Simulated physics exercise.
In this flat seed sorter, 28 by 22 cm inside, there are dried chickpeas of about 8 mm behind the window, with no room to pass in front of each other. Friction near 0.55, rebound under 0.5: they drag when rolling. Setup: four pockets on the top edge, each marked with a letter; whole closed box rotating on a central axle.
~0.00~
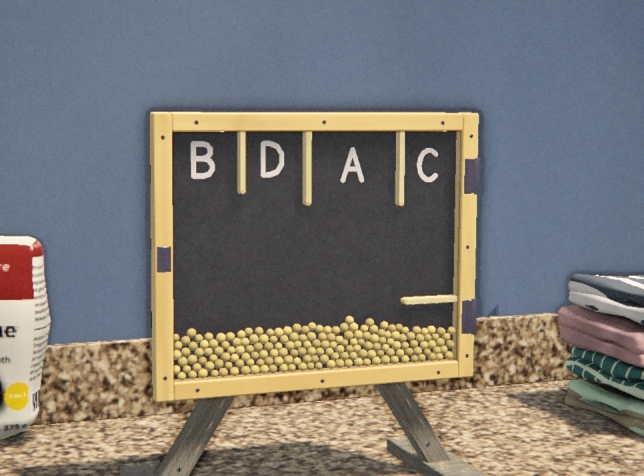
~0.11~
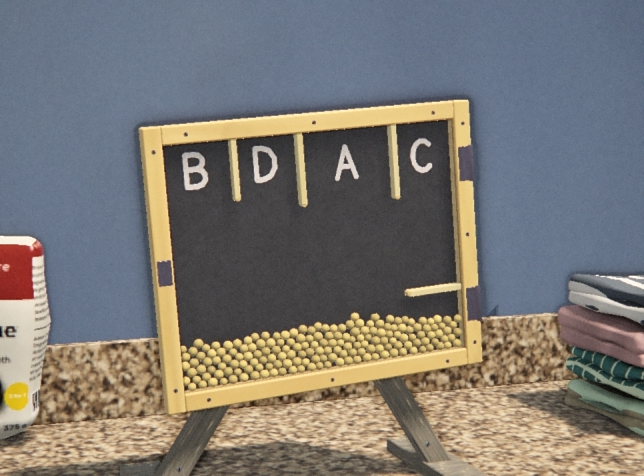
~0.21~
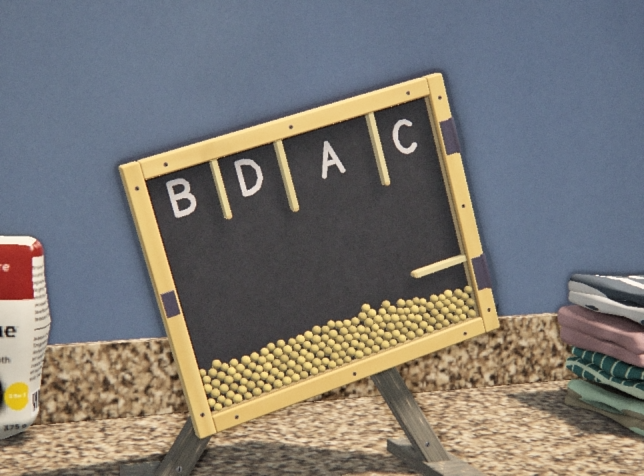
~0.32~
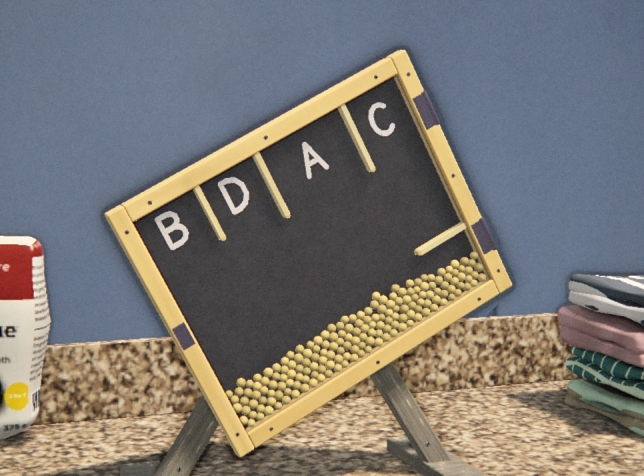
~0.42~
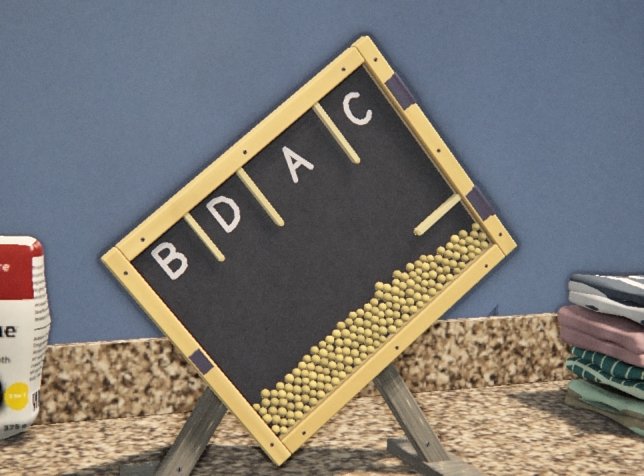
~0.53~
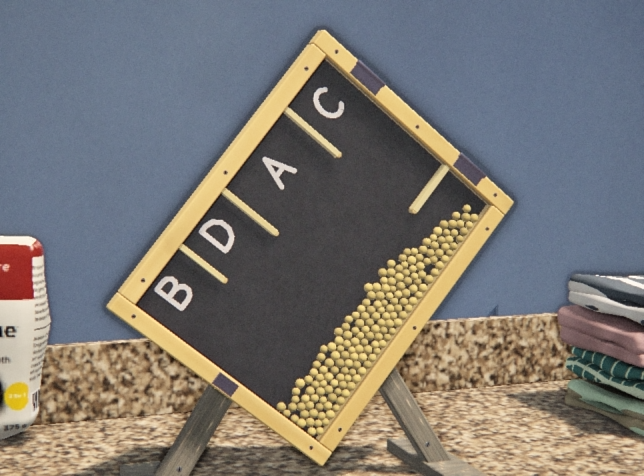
The footage shows a yellow-framed dark board marked B, D, A and C, holding a bed of small round beads, turning steadily anticlockwise from level to a steep tilt while the beads stay heaped along its lower edge.
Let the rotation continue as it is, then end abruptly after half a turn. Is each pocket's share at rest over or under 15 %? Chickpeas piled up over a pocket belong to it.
Result: A - lower than that; B - higher than that; C - lower than that; D - higher than that.
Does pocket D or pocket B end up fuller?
The larger share ends in pocket B.
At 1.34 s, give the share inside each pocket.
Pocket A: 0; pocket B: 30; pocket C: 0; pocket D: 0.
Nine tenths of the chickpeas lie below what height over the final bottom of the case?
It comes to around 9 cm.
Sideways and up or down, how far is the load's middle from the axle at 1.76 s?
10 cm right, 4 cm below.
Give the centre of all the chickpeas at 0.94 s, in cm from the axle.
Offset from axle: Approx. 6 cm right, 8 cm below.
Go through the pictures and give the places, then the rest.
Level, about 170 chickpeas; load centre (316, 348); top chickpea (349, 320); A (352, 165), B (203, 160), C (428, 165), D (273, 159); walls (457, 298) to (405, 301), in the first picture.
Turned 5° anticlockwise; load centre (323, 348); top chickpea (355, 317), in the second picture.
Turned 16° anticlockwise; load centre (340, 344); top chickpea (468, 290), in the third picture.
Turned 28° anticlockwise; load centre (358, 336); top chickpea (474, 256), in the fourth picture.
Turned 39° anticlockwise; load centre (370, 328); top chickpea (476, 227), in the fifth picture.
Turned 51° anticlockwise; load centre (374, 324); top chickpea (467, 209); A (276, 169), B (175, 291), C (328, 104), D (219, 233); partition tips (223, 280), (275, 233), (337, 154), in the sixth picture.
After 0.94 s, it has turned 97°, the chickpeas' middle is 6 cm right of and 8 cm below the axle; inside pockets, B 5 %.
After 1.34 s, it has turned 141°, the chickpeas' middle is 7 cm right of and 8 cm below the axle; inside pockets, B 30 %.
After 1.76 s, it has turned 180°, the chickpeas' middle is 10 cm right of and 4 cm below the axle; inside pockets, B 30 %, D 15 %.
Settled by 2.9 s, A 0 %, B 60 %, C 0 %, D 40 %.
